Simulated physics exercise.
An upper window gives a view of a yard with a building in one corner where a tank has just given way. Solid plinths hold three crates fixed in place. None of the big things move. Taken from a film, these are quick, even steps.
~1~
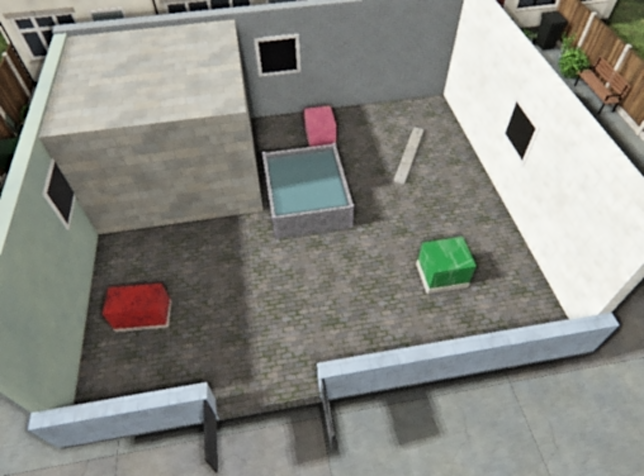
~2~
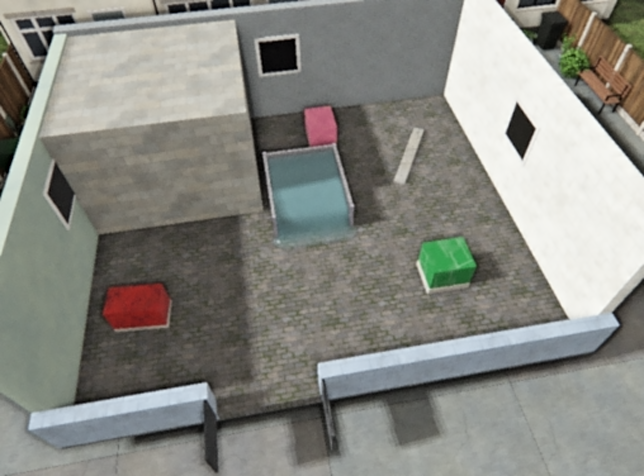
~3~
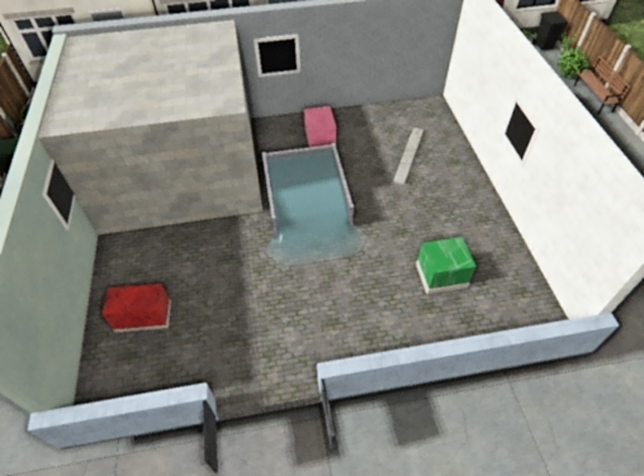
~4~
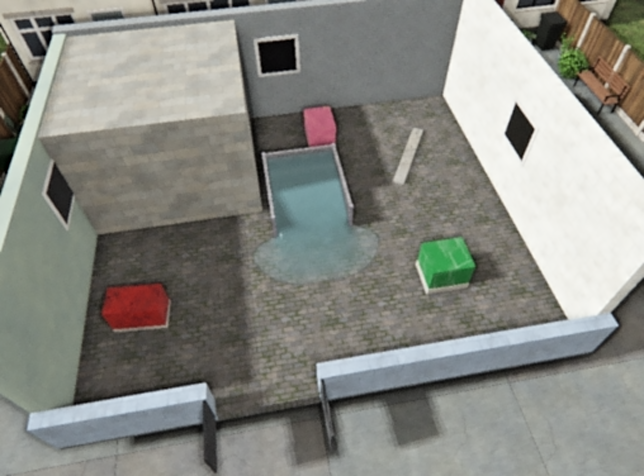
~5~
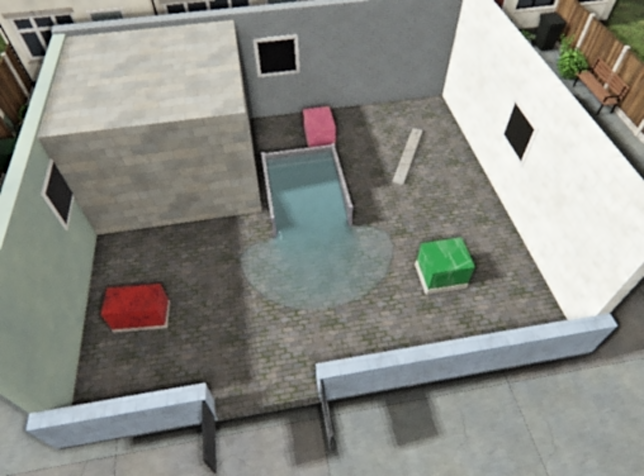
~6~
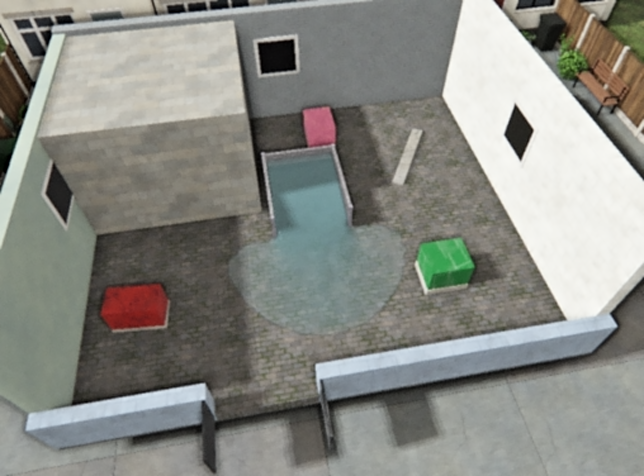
To begin with, a tank of still water sits in a paved, walled yard beside a block-like building, with a red block and a green block nearby. The tank's near side gives way and water pours out onto the paving, then fans into a widening, rounded sheet between the two coloured blocks.
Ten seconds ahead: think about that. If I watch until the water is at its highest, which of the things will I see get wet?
As I see it, the green crate stays above the water; the red crate stays above the water; the pink crate stays above the water.
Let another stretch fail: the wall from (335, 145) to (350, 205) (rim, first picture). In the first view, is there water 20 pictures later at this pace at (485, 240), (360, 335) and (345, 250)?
Obs. 1: Sodden; obs. 2: Moisture-free; obs. 3: Moisture-free.
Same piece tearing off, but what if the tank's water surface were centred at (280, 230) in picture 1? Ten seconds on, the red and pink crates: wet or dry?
My reading: Red crate escapes it; pink crate stays dry.
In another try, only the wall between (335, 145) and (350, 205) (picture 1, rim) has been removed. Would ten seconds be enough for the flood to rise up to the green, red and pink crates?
As I read it, the green one is never reached; the red one is never reached; finally the pink one gets reached.
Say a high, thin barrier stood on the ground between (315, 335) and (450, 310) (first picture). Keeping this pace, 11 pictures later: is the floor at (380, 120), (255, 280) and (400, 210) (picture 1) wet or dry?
One by one: Spared, soaked, spared.
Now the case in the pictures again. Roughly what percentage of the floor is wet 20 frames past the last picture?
About 40 percent.
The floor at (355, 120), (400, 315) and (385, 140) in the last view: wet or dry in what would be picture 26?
First spared, second inundated, third spared.
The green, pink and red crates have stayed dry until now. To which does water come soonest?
That's the crate marked green.
A moment on, water covers 25 % of the floor; the green crate water round its plinth, the red crate not reached, the pink crate not reached.
Next, water covers 30 % of the floor; the green crate water round its plinth, the red crate water round its plinth, the pink crate not reached.
Then, water covers 40 % of the floor; the green crate water round its plinth, the red crate water round its plinth, the pink crate not reached.
Later, water covers 55 % of the floor; the green crate water round its plinth, the red crate water round its plinth, the pink crate not reached.
In the end, water covers 75 % of the floor; the green crate stayed above the water, the red crate stayed above the water, the pink crate stayed above the water.
